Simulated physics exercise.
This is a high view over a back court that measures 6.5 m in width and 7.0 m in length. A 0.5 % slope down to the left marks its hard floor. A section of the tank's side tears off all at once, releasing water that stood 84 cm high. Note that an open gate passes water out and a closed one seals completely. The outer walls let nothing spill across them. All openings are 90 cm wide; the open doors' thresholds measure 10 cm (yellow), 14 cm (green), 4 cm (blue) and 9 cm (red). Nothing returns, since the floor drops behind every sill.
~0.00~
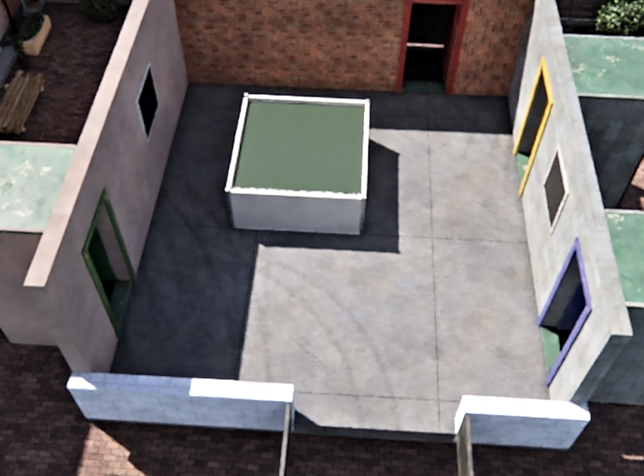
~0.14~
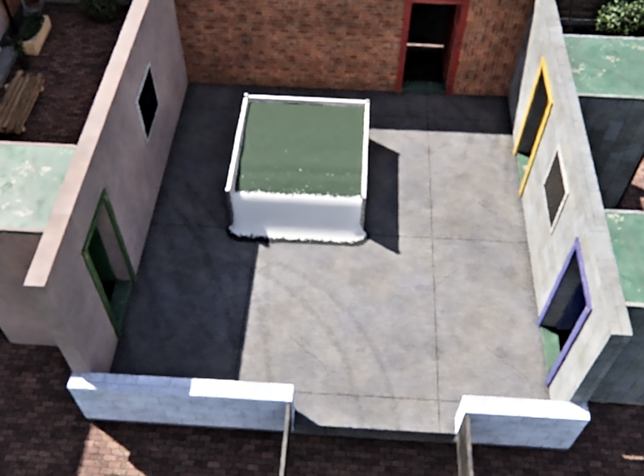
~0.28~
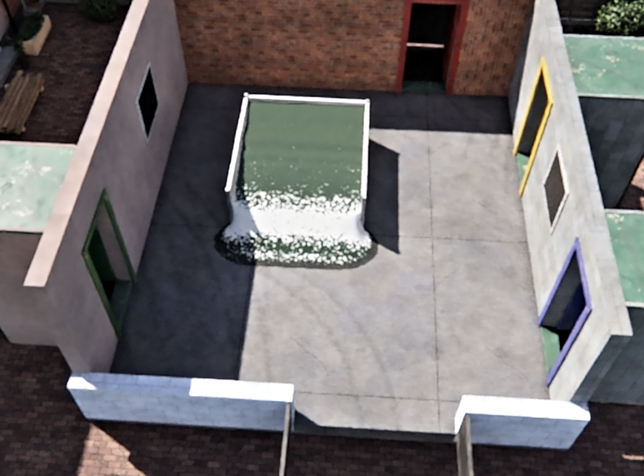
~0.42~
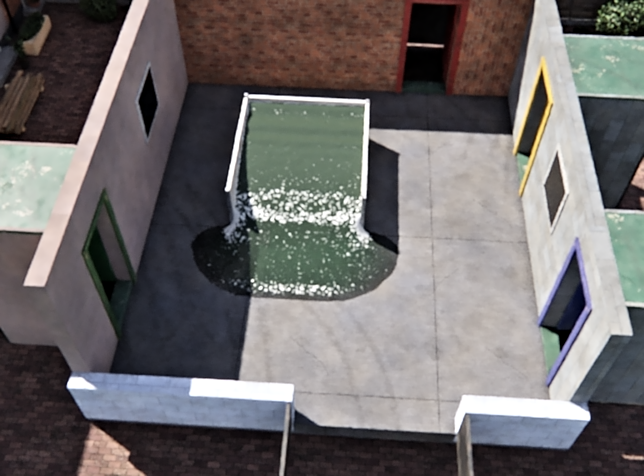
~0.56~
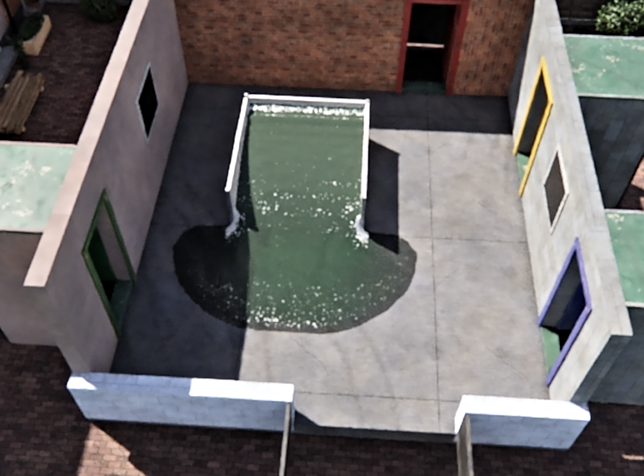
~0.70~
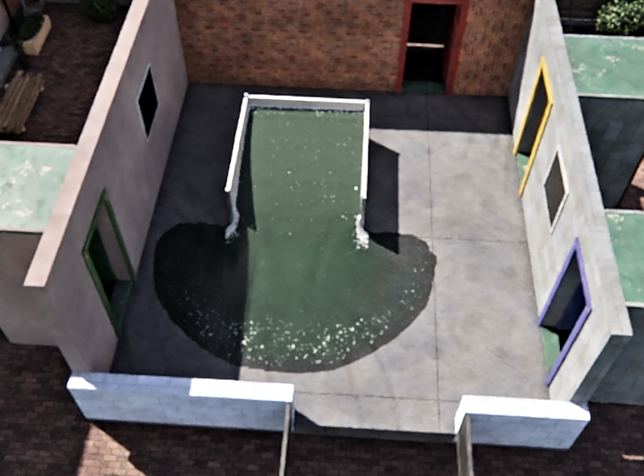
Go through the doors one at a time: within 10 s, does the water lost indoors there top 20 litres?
In the end at the yellow door the limit will not be crossed; at the green door the limit will be crossed; at the blue door the limit will be crossed; at the red door the limit will not be crossed.
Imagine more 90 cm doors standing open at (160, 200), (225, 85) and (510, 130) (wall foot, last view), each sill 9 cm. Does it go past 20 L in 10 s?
Taking them in order, the first gets too little, the second enough and the third too little.
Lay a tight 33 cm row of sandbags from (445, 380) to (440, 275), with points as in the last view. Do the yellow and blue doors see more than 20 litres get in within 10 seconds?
So the yellow door comes out low enough while the blue door comes out low enough.
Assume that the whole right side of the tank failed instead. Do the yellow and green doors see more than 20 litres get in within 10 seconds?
The yellow door comes out more than that and the green door less than that.
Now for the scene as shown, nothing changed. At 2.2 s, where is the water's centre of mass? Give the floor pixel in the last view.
(280, 277).
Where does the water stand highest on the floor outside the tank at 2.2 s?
You'll find it around (104, 396).
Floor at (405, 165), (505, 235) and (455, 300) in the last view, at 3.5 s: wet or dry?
Listed in sequence, the spots are bone dry, bone dry and drenched.
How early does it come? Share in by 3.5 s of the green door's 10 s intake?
It comes to about 75 per cent.
After 1.4 s water covers 40 % of the floor and is deepest (45 cm) near (264, 406); yellow door not reached, green door 11 cm at the sill, 0 L in, blue door not reached, red door not reached.
After 2.2 s water covers 45 % of the floor and is deepest (56 cm) near (104, 396); yellow door not reached, green door 15 cm at the sill, 1 L in, blue door 2 cm at the sill, 0 L in, red door not reached.
After 3.5 s water covers 45 % of the floor and is deepest (29 cm) near (104, 396); yellow door not reached, green door 22 cm at the sill, 47 L in, blue door 9 cm at the sill, 8 L in, red door not reached.
After 6.0 s water covers 75 % of the floor and is deepest (24 cm) near (188, 87); yellow door 1 cm at the sill, 0 L in, green door 12 cm at the sill, 62 L in, blue door 11 cm at the sill, 26 L in, red door not reached.
After 10.0 s water covers 95 % of the floor and is deepest (13 cm) near (490, 100); yellow door 2 cm at the sill, 0 L in, green door 7 cm at the sill, 62 L in, blue door 5 cm at the sill, 84 L in, red door 3 cm at the sill, 0 L in.
